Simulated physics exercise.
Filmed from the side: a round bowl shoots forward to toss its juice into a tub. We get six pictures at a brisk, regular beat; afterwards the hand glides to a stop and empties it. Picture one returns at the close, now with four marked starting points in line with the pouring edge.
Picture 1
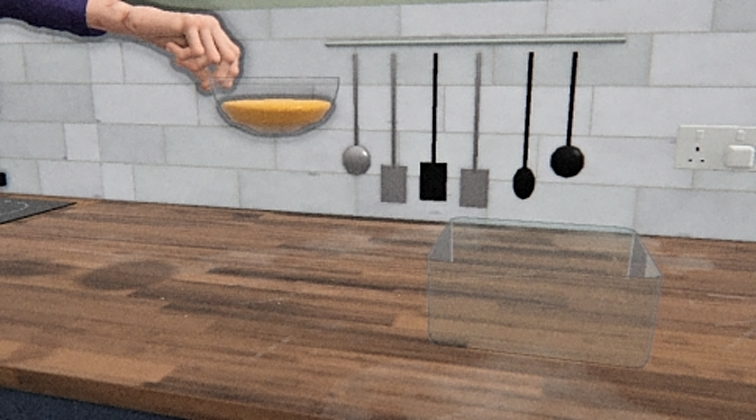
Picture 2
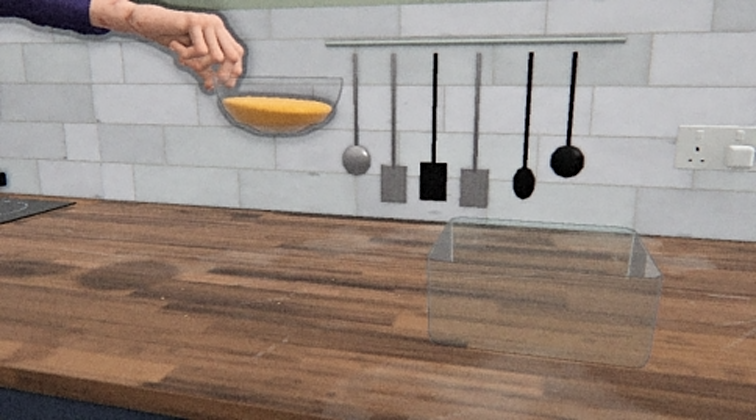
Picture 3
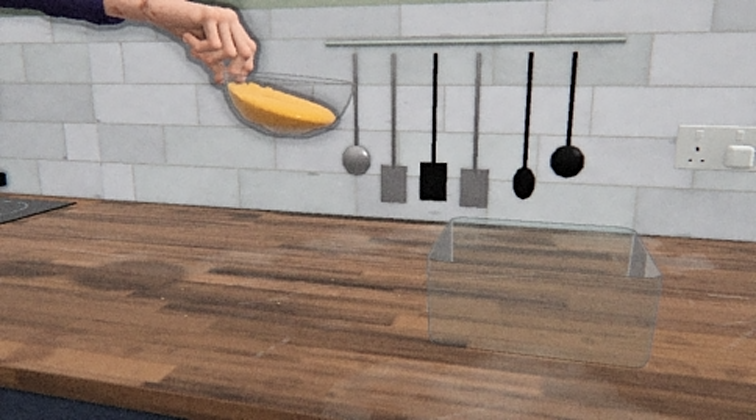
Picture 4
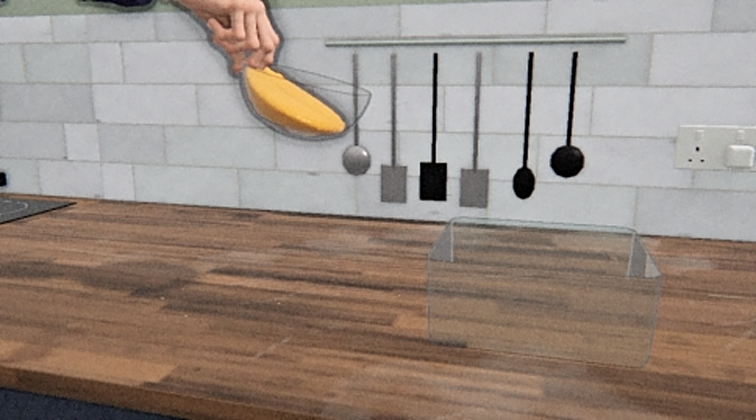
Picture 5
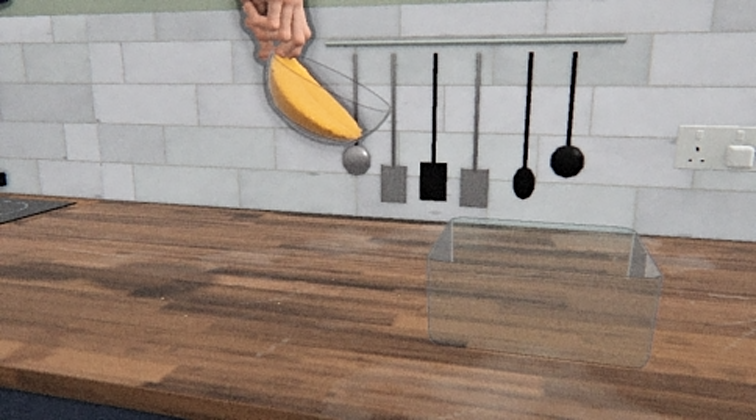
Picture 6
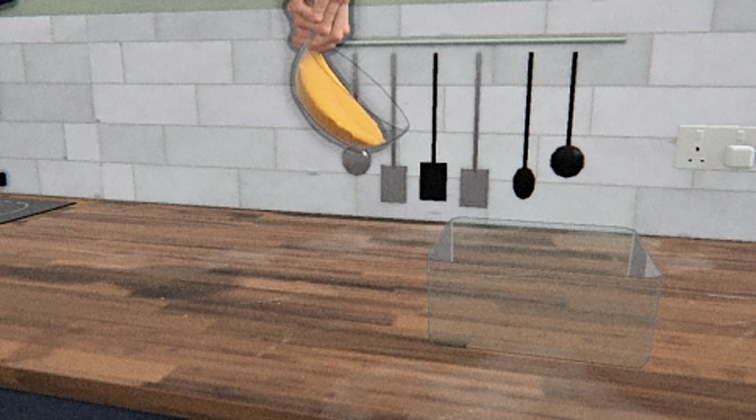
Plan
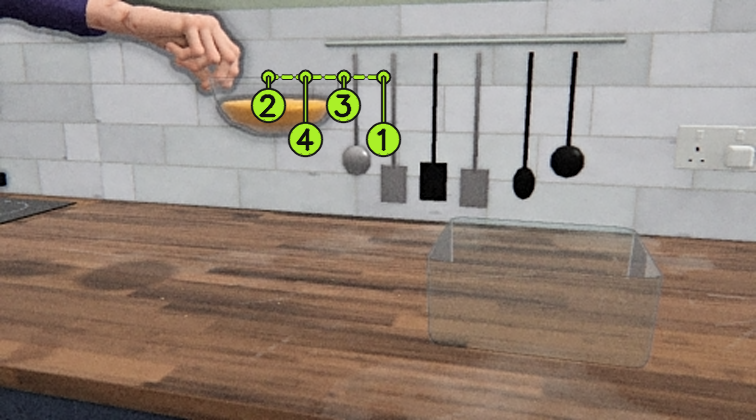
In a kitchen, a hand moving a clear round bowl of orange juice rightward above a wooden worktop, tilting it steeply towards a clear tub.
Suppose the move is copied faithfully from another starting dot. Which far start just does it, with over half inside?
Dot 2 just does it.
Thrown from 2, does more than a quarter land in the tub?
Yes.
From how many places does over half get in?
All of the four.
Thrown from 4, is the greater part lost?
No, that is safe.
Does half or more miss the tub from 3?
No, not at all.
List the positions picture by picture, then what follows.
The first picture shows upright, lip at (334, 77); tub from (428, 340) to (648, 366); nothing has left yet.
The second picture shows upright, lip at (338, 77); nothing has left yet.
The third picture shows tipped about 6°, lip at (349, 83); nothing has left yet.
The fourth picture shows tipped about 15°, lip at (368, 94); nothing has left yet.
The fifth picture shows tipped about 27°, lip at (388, 110); nothing has left yet.
The sixth picture shows tipped about 42°, lip at (407, 128); nothing has left yet.
On the marked copy, 1 at (383, 77); 2 at (268, 77); 3 at (343, 77); 4 at (305, 77).
Choosing 1, about 87 % lands in the tub, 3 % falls short and 10 % goes beside or beyond.
Choosing 2, about 62 % lands in the tub, 21 % falls short and 17 % goes beside or beyond.
Choosing 3, about 85 % lands in the tub, 12 % falls short.
Choosing 4, about 76 % lands in the tub, 11 % falls short and 13 % goes beside or beyond.
